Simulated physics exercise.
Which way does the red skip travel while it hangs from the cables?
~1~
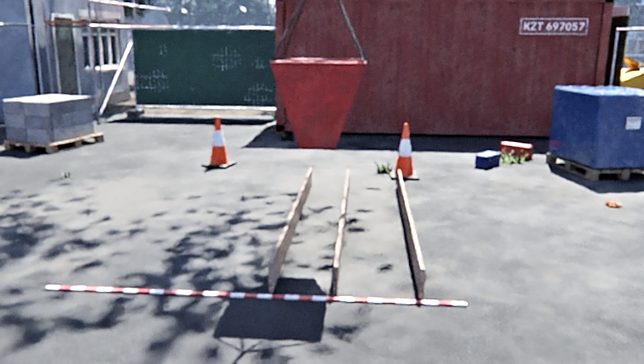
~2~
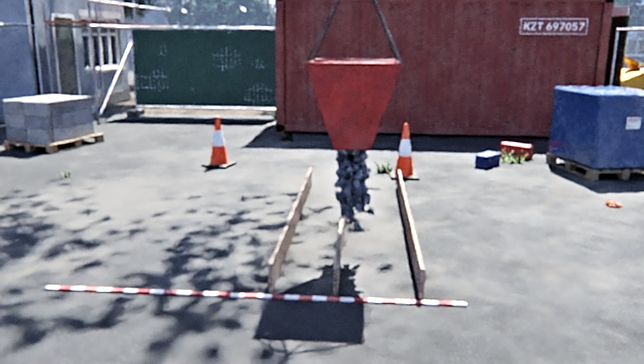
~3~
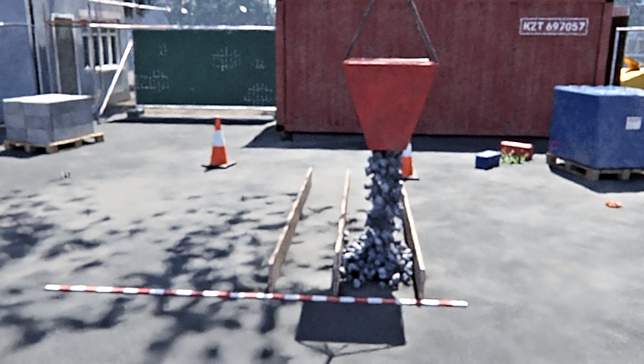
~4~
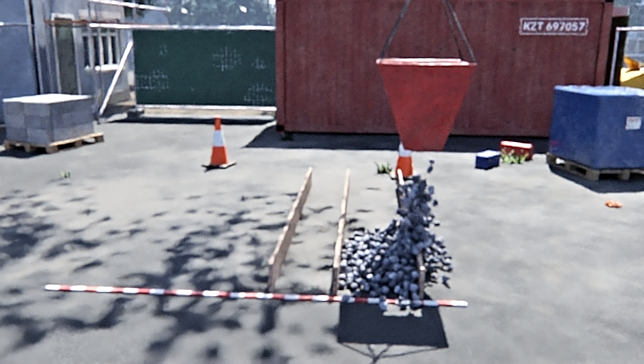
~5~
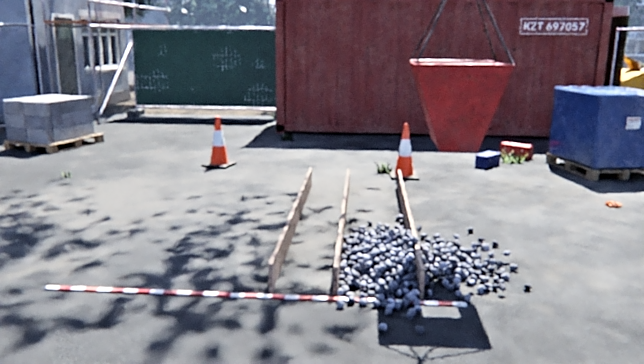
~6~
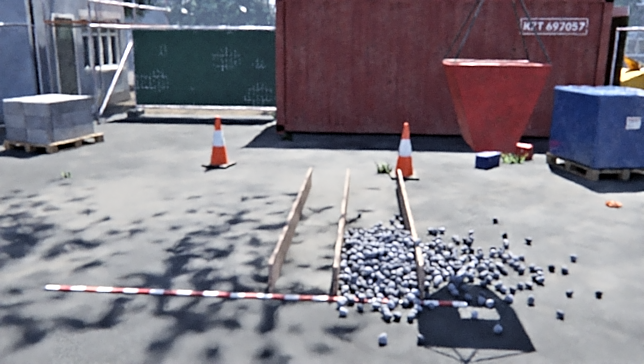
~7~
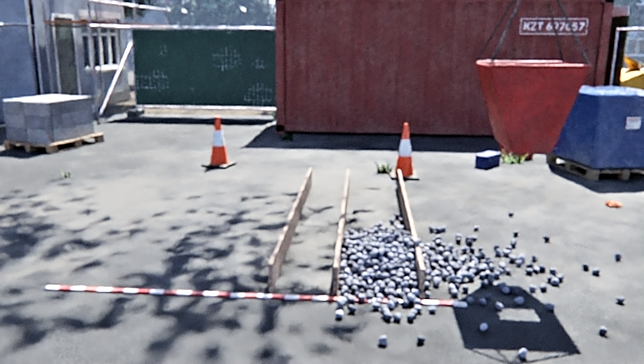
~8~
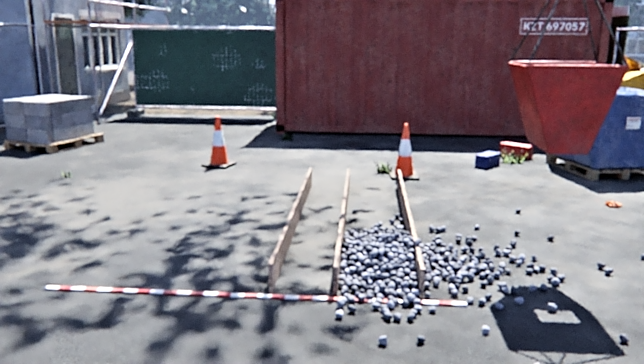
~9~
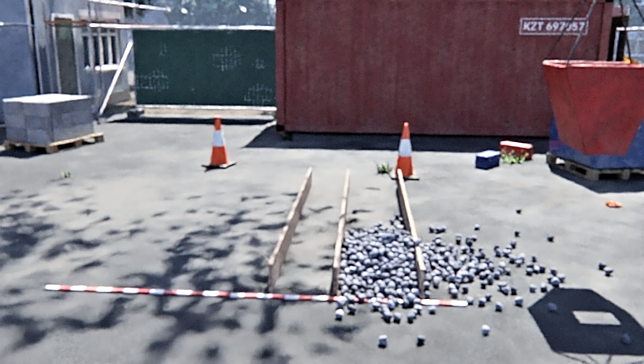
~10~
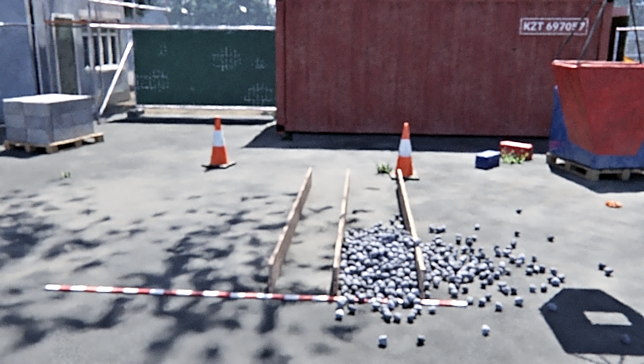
The skip travels to the right, passing over the boards and ending up in front of the blue stack.
